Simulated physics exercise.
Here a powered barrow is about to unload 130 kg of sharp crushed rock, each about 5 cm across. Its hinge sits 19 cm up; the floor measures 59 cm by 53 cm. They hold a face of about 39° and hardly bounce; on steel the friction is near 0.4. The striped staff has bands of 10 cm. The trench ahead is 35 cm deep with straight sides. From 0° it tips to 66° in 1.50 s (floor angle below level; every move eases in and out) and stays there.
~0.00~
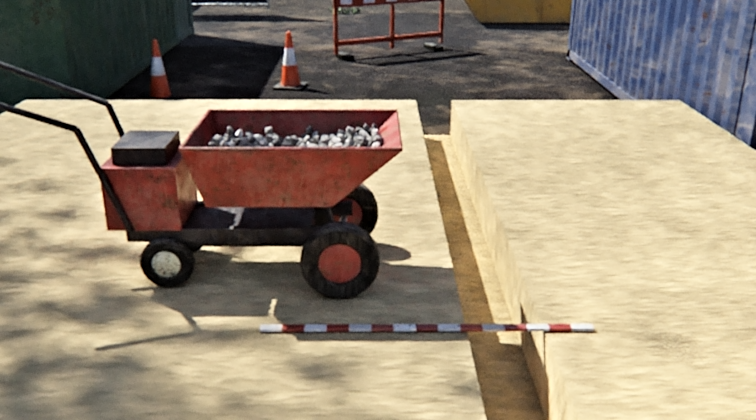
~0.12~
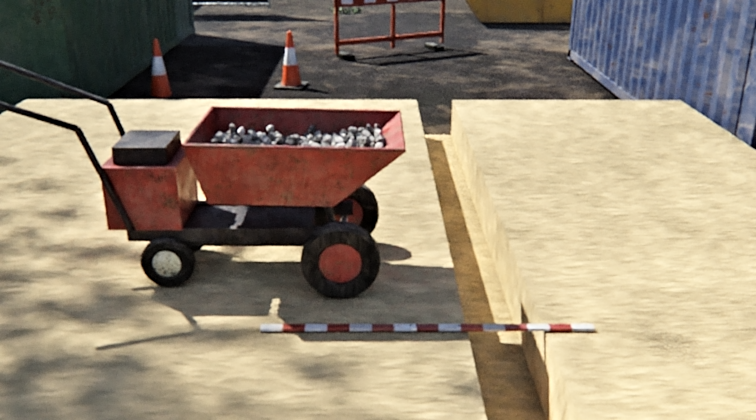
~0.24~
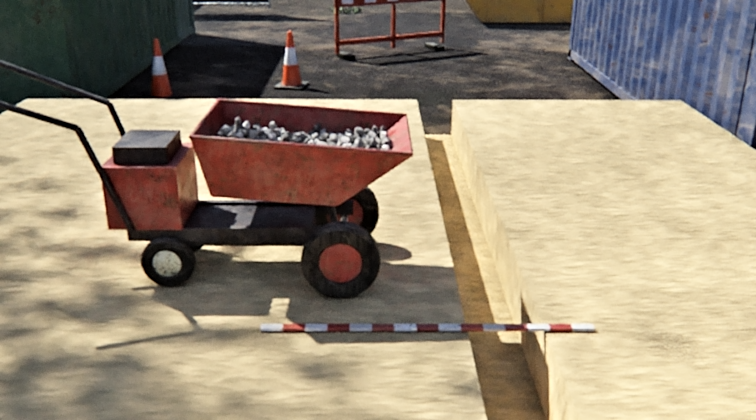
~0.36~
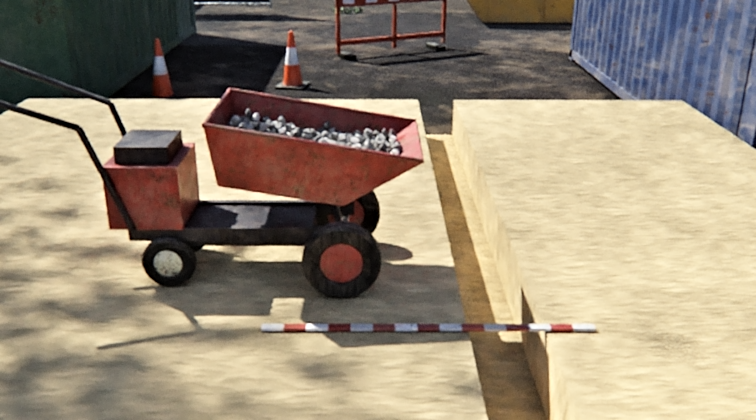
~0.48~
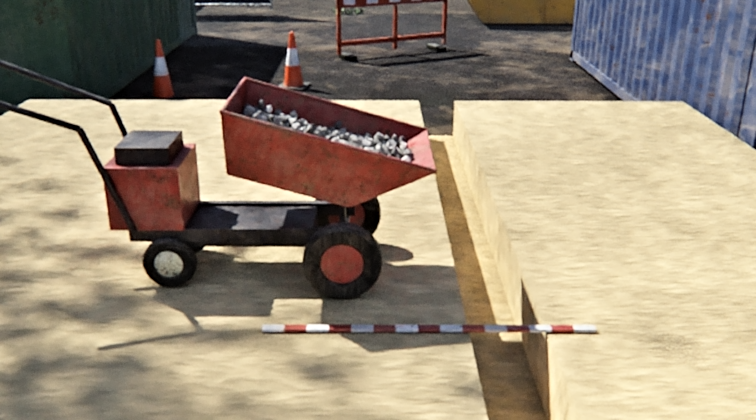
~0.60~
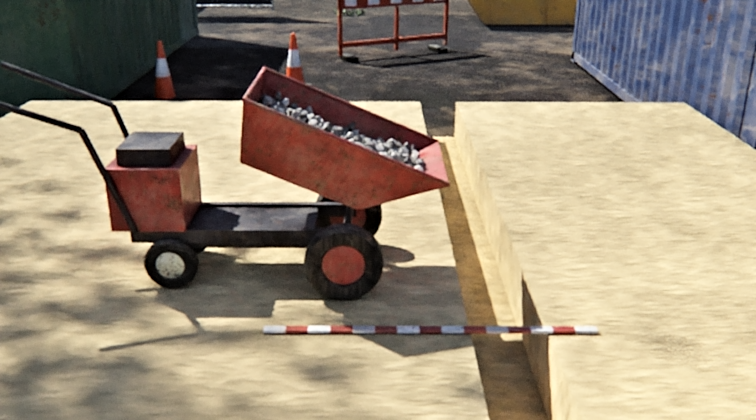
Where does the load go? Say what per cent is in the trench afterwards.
Some 95 per cent of it.
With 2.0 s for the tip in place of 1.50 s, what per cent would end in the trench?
In that case some 95 per cent.
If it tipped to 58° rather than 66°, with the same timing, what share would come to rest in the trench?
Then about 65 per cent.
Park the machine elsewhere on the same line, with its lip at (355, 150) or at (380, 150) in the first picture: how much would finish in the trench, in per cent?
About 75 and 100 per cent.
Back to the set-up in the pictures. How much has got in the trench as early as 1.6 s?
Some 25 per cent.
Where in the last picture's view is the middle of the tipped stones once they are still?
Their middle is at about (493, 310).
After 1.1 s the floor is at 55°; 100 % in the tray; the foremost stones are at (460, 225).
After 1.6 s the floor is at 66°; 73 % in the tray, 27 % in the trench; the foremost stones are at (523, 308).
After 2.0 s the floor is at 66°; 30 % in the tray, 65 % in the trench, 4 % past the trench; the foremost stones are at (577, 273).
After 3.9 s the floor is at 66°; 0 % in the tray, 95 % in the trench, 5 % past the trench; the foremost stones are at (586, 275).
